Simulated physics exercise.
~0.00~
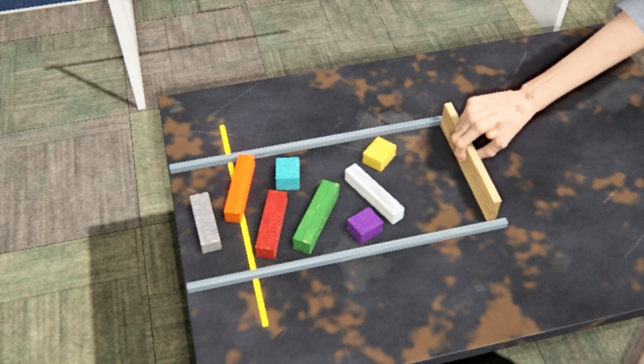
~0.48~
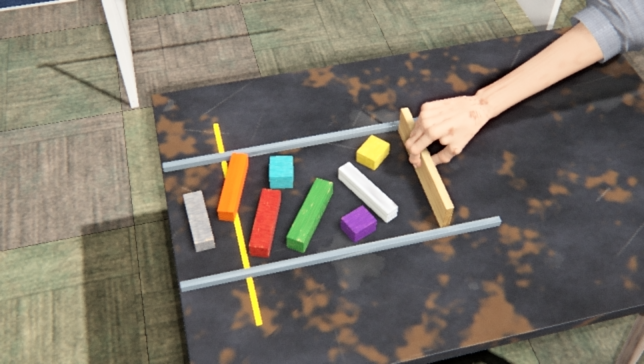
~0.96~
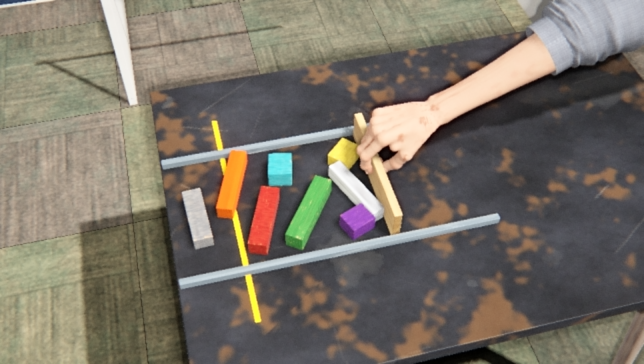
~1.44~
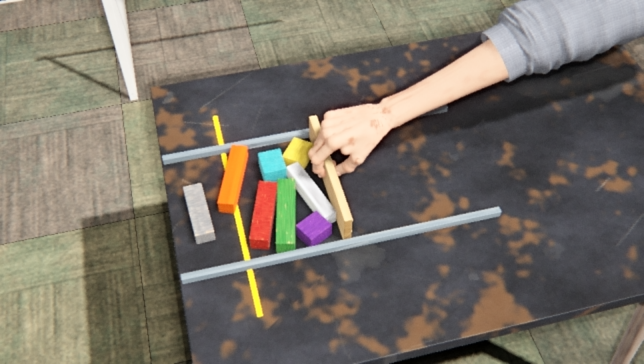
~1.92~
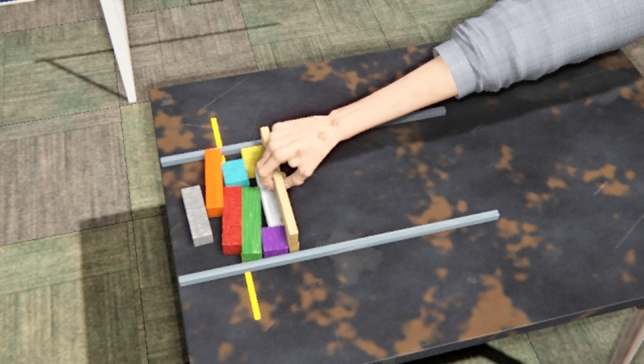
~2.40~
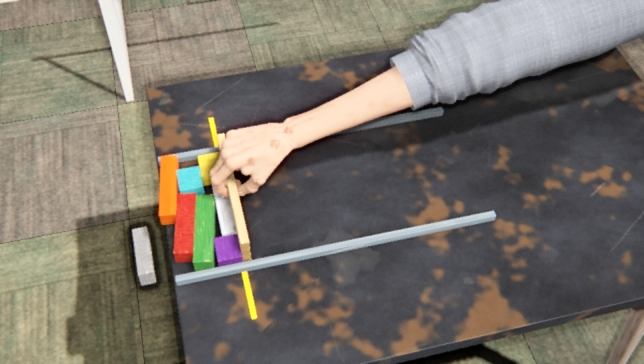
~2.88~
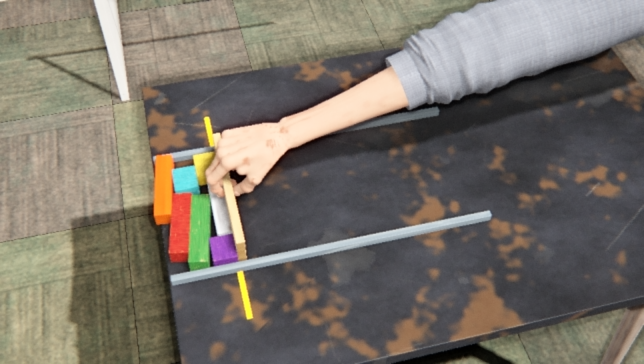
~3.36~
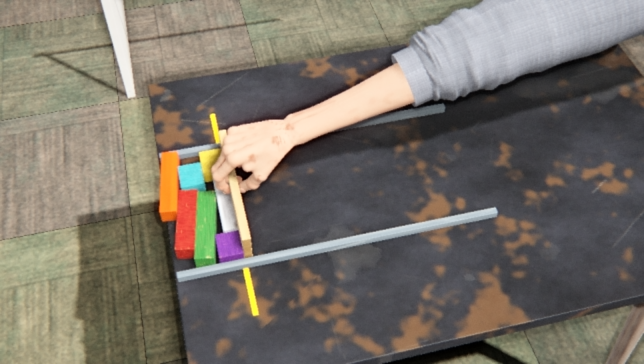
On a dark, rust-patched table, a hand pushes a board left, bunching colourful blocks between rails until the grey one falls off.
